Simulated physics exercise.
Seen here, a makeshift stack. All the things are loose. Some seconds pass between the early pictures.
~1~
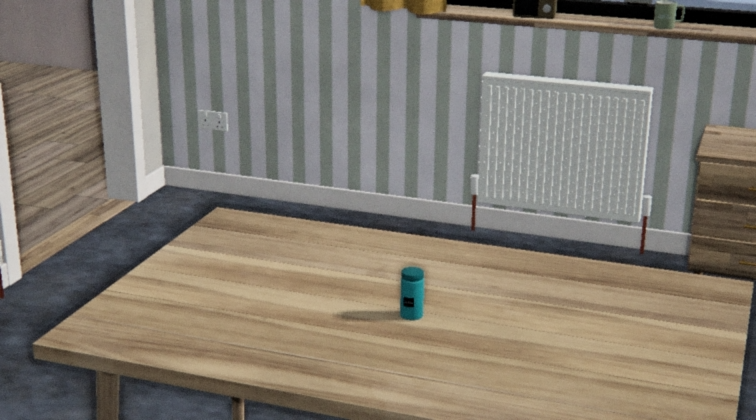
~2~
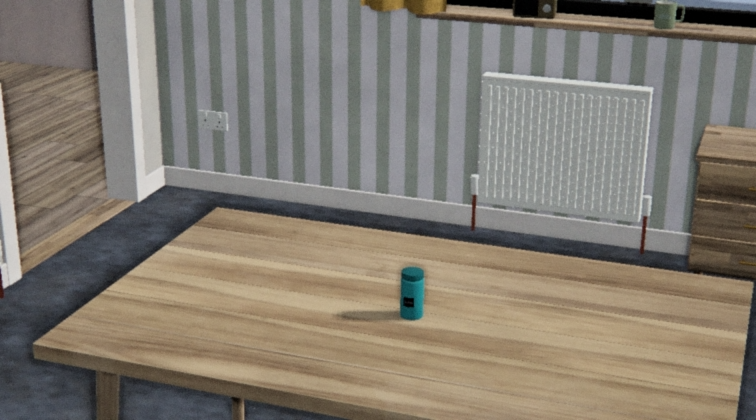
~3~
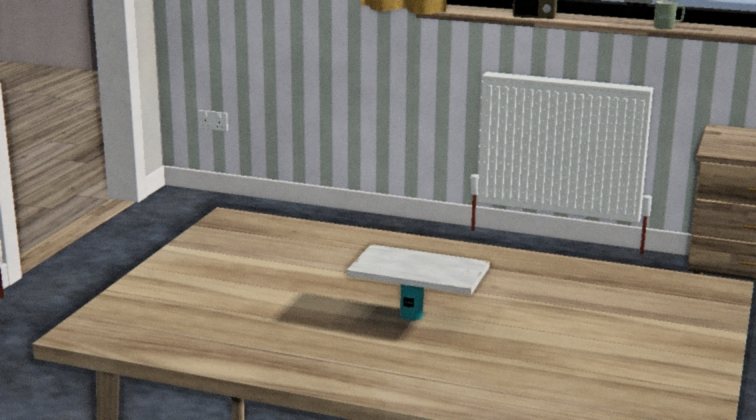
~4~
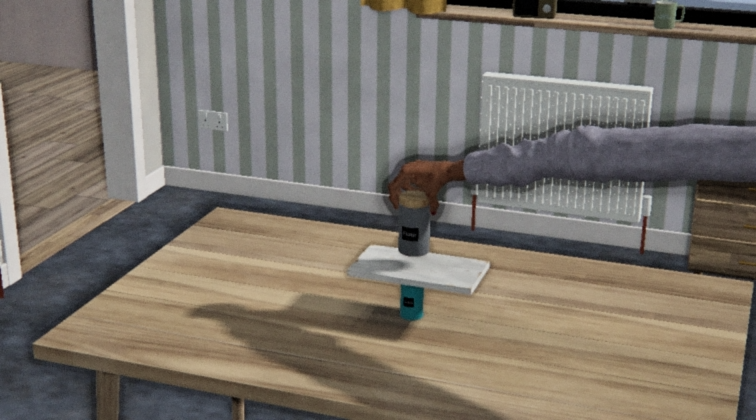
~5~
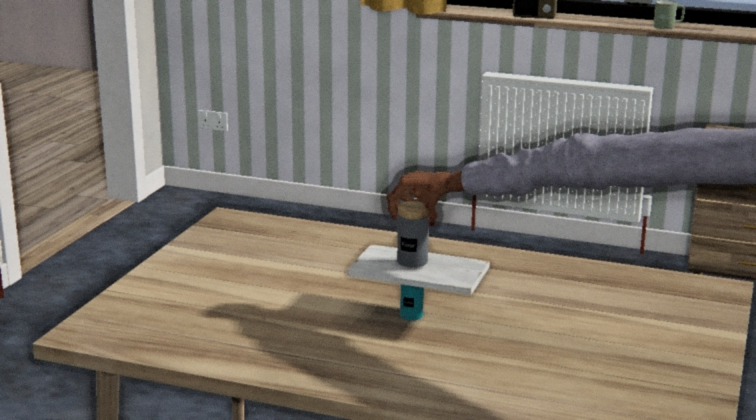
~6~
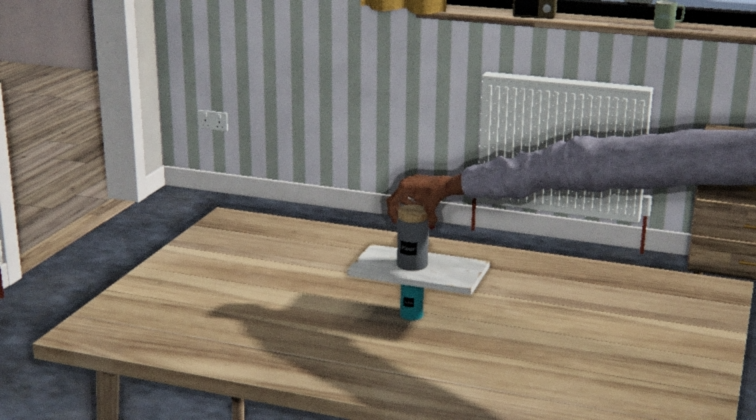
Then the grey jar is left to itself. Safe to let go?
It keeps its balance.
Then, 0.20 s after the last picture, nothing has stirred.
Then, 0.50 s after the last picture, grey jar resting near (413, 238).
At rest, all 3 in place. Seen from the same camera at the end, grey jar near (413, 238). The stack holds.
